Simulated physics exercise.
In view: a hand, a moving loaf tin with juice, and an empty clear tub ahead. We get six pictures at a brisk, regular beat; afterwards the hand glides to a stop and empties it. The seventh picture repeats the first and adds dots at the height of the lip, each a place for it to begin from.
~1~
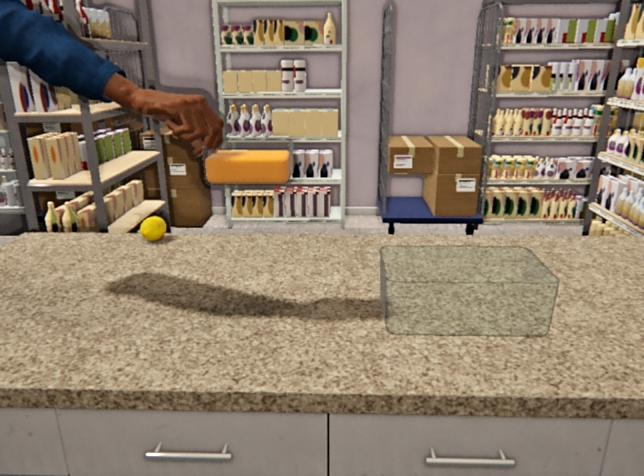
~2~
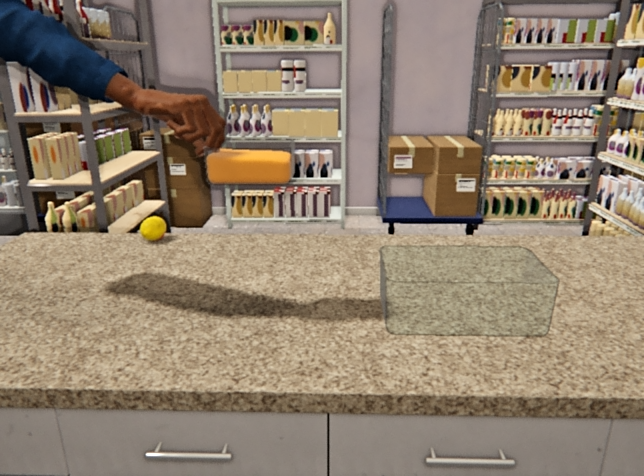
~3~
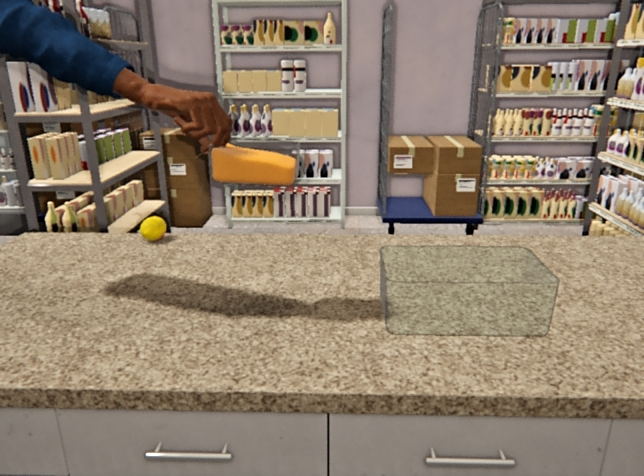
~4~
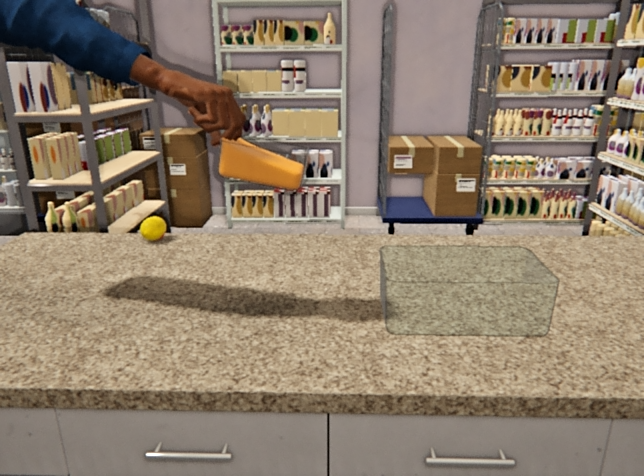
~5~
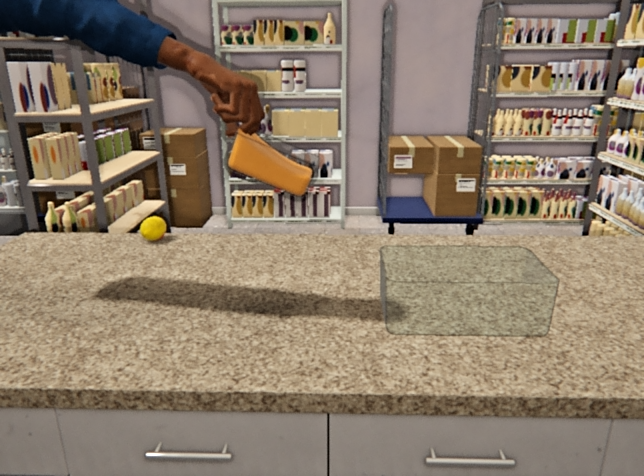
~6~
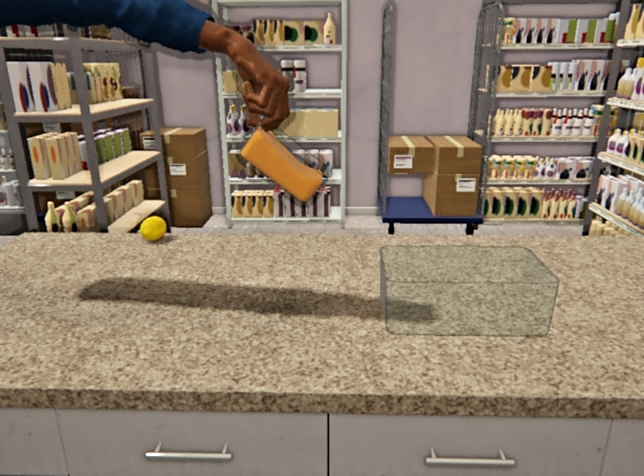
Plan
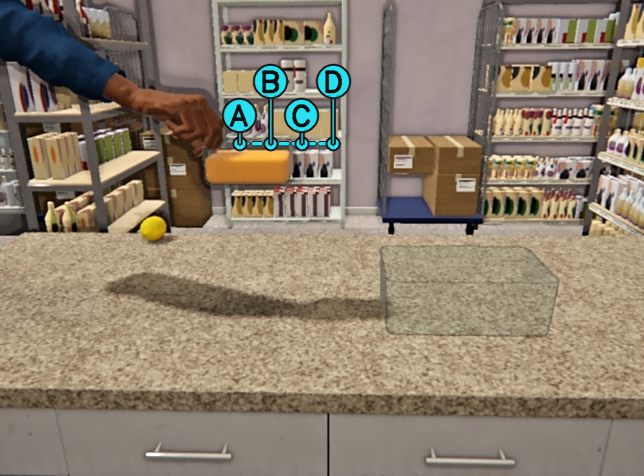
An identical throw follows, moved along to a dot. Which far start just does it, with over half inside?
Use place B.
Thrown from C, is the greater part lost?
No, that is safe.
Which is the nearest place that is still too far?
A it is.
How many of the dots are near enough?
Three.
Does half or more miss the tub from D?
No.
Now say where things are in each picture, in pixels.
Upright, lip at (289, 143); tub from (385, 332) to (548, 334); nothing has left yet.
Upright, lip at (291, 143); nothing has left yet.
Tipped about 3°, lip at (297, 145); nothing has left yet.
Tipped about 11°, lip at (307, 151); nothing has left yet.
Tipped about 23°, lip at (318, 160); nothing has left yet.
Tipped about 38°, lip at (328, 172); nothing has left yet.
On the marked copy, A at (239, 143); B at (270, 143); C at (301, 143); D at (333, 143).
For place A, about 19 % lands in the tub, 75 % falls short and 6 % goes beside or beyond.
For place B, about 72 % lands in the tub, 24 % falls short and 4 % goes beside or beyond.
For place C, about 84 % lands in the tub, 9 % falls short and 6 % goes beside or beyond.
For place D, about 86 % lands in the tub, 3 % falls short and 11 % goes beside or beyond.
